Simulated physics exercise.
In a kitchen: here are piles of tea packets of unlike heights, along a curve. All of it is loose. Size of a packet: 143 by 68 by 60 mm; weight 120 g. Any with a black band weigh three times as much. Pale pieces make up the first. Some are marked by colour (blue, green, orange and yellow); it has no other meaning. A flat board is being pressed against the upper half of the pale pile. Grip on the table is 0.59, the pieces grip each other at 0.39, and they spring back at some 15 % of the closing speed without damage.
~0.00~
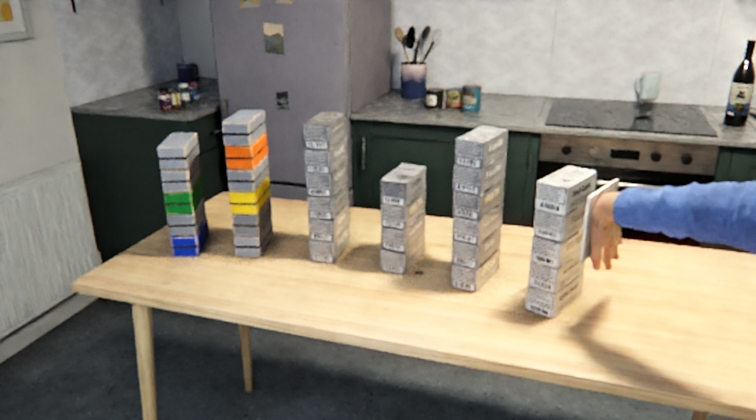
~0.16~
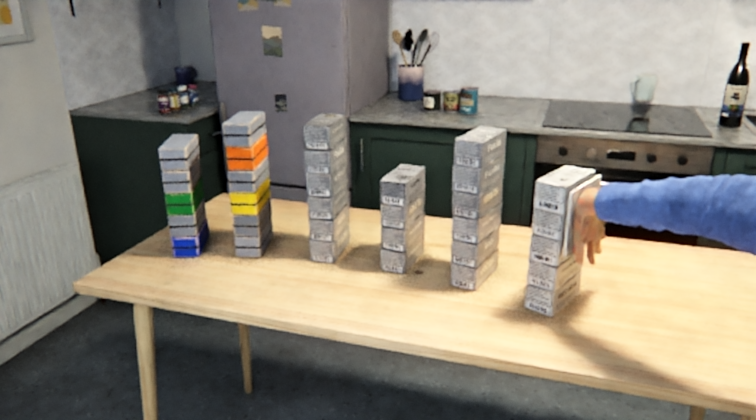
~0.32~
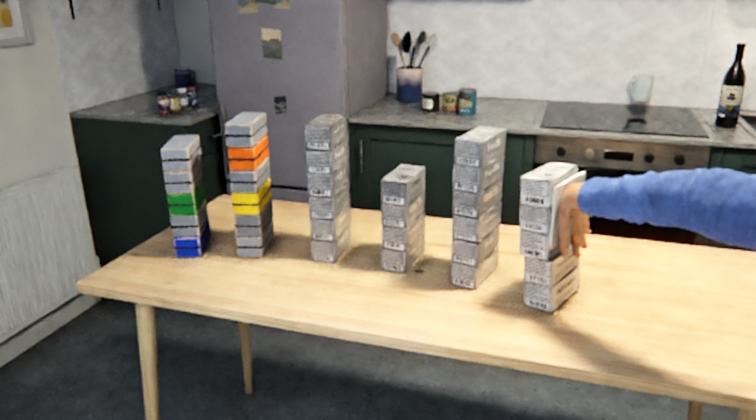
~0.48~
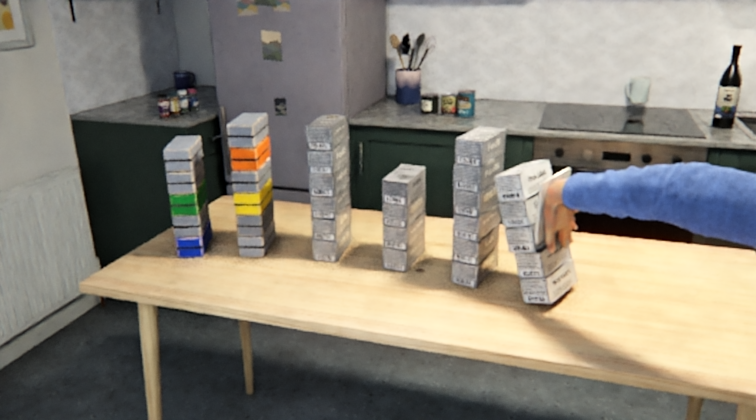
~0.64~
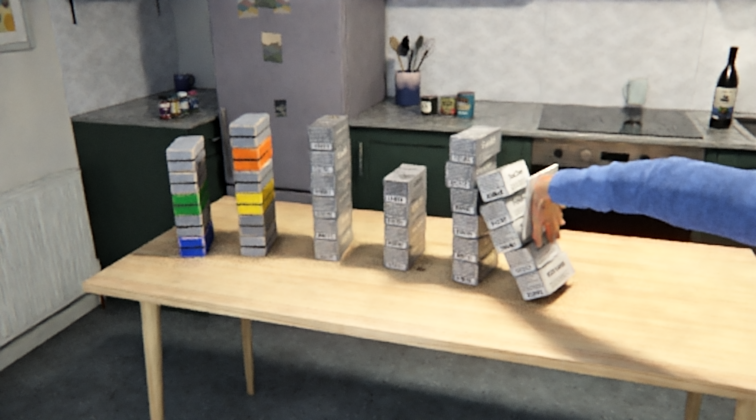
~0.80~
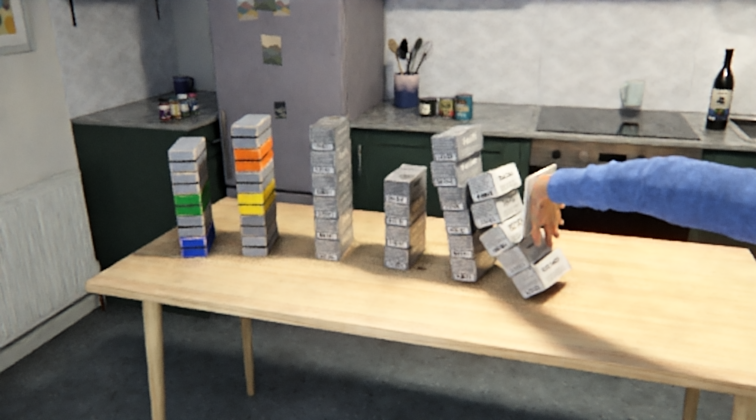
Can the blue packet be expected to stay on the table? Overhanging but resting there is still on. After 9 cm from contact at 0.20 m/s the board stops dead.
That packet stays up there.
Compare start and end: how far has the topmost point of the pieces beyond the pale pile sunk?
About 18 cm.
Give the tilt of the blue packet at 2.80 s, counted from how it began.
About 90°.
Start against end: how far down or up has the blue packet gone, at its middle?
It ends some 0 cm lower.
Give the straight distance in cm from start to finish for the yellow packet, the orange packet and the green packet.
About: Yellow 20, orange 118, green 98.
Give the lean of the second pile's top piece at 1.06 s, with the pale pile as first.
About 40°.
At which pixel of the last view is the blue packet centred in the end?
Around (173, 237).
After 1.06 s, 5 of the pale pile down; none of the 27 other packets off the table, 10 disturbed; blue packet unmoved.
After 1.48 s, 5 of the pale pile down; none of the 27 other packets off the table, 17 disturbed; blue packet unmoved; orange packet 5 mm from its place.
After 2.38 s, 5 of the pale pile down; none of the 27 other packets off the table, 27 disturbed; blue packet 38° from how it stood; yellow packet 51° from how it stood, 45 mm lower.
After 2.80 s, 5 of the pale pile down; 5 of the 27 other packets off the table; blue packet on its side; orange packet on its side.
In the end (3.4 s), 5 of the pale pile down; 5 of the 27 other packets off the table; blue packet on its side; green packet on its side; yellow packet 47° from how it stood, 6 cm lower. From the last view, middles, blue packet near (173, 237).
